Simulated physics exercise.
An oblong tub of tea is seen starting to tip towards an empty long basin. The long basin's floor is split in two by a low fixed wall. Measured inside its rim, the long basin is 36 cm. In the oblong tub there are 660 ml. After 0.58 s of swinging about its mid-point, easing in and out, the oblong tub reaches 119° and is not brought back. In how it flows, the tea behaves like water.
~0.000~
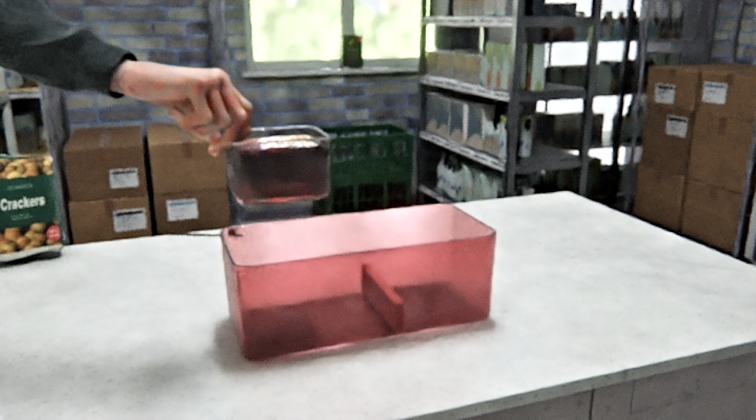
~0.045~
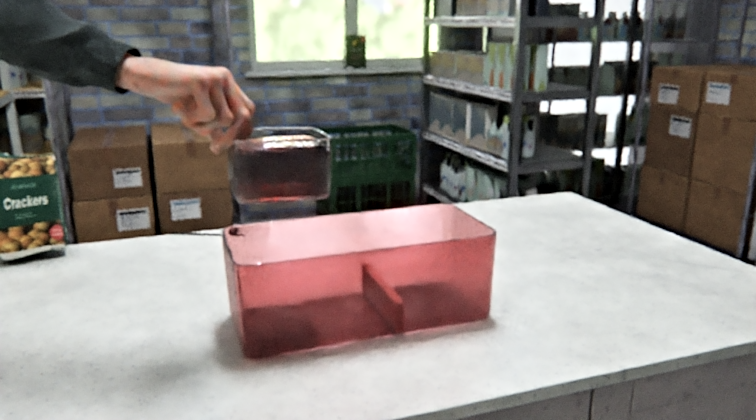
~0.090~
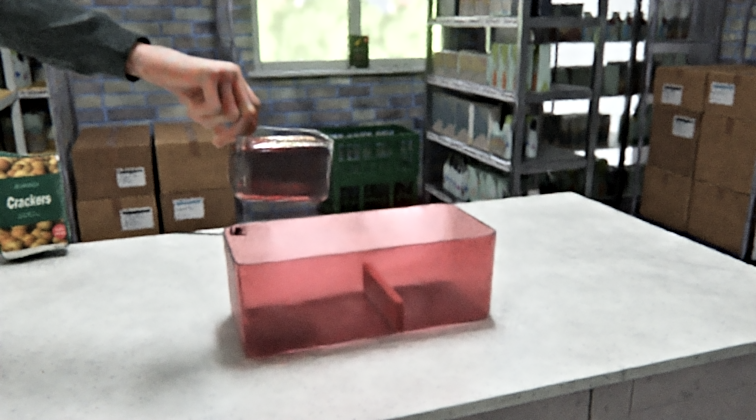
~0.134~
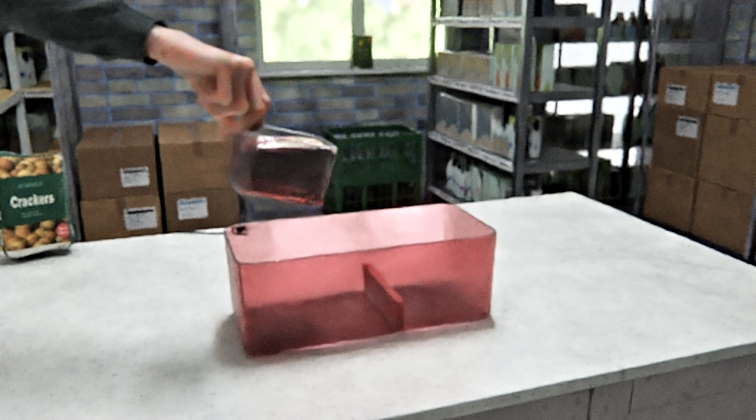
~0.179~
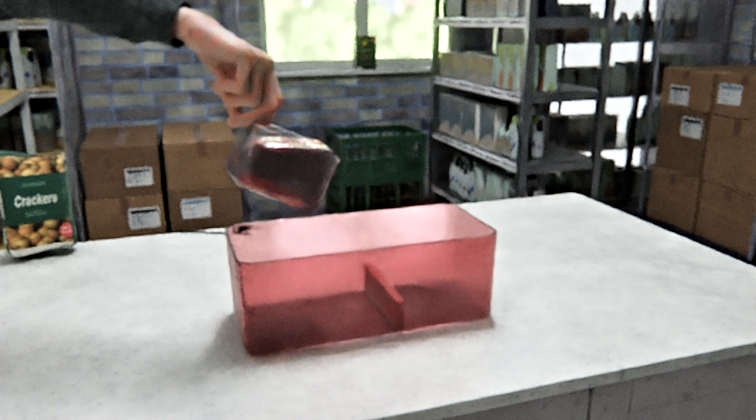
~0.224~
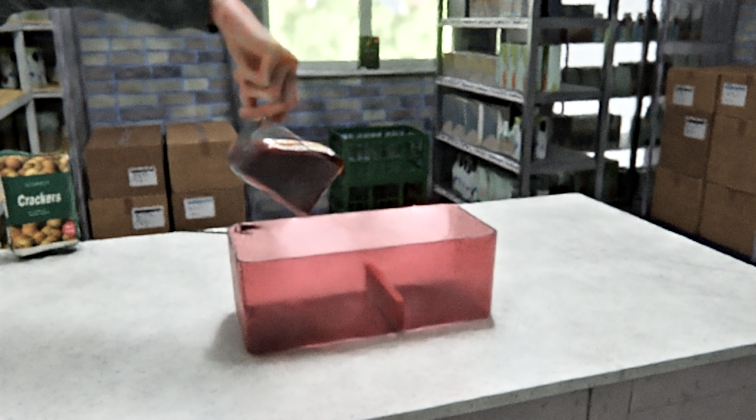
A clear tub of dark tea tilts rightward above a red divided basin beneath a hand.
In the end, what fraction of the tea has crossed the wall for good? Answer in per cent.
In the end about 16 per cent has crossed for good.
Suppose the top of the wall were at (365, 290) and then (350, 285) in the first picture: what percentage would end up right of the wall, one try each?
The first gives near 50 per cent and the second near 65 per cent.
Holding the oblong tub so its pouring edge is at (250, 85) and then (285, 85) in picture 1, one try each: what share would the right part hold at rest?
First 10, then 10 per cent.
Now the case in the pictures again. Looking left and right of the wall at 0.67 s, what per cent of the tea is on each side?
Some 84 per cent left and 12 right.
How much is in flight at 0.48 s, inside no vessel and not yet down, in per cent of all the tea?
Some 26 per cent, I reckon.
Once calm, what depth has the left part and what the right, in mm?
Around 18 mm deep on the left, around 6 mm deep on the right.
Then, 0.48 s in, the tilt is 111° and 17 per cent is still to pour, 47 is left of the wall and 10 right of it.
Then, 0.67 s in, the tilt is 119° and 1 per cent is still to pour, 83 is left of the wall and 12 right of it.
Then, 0.87 s in, the tilt is 119° and 0 per cent is still to pour, 81 is left of the wall and 16 right of it.
Then, 1.08 s in, the tilt is 119° and 0 per cent is still to pour, 81 is left of the wall and 16 right of it.
Finally, 81 per cent lies left of the wall, 16 right of it and 2 outside.
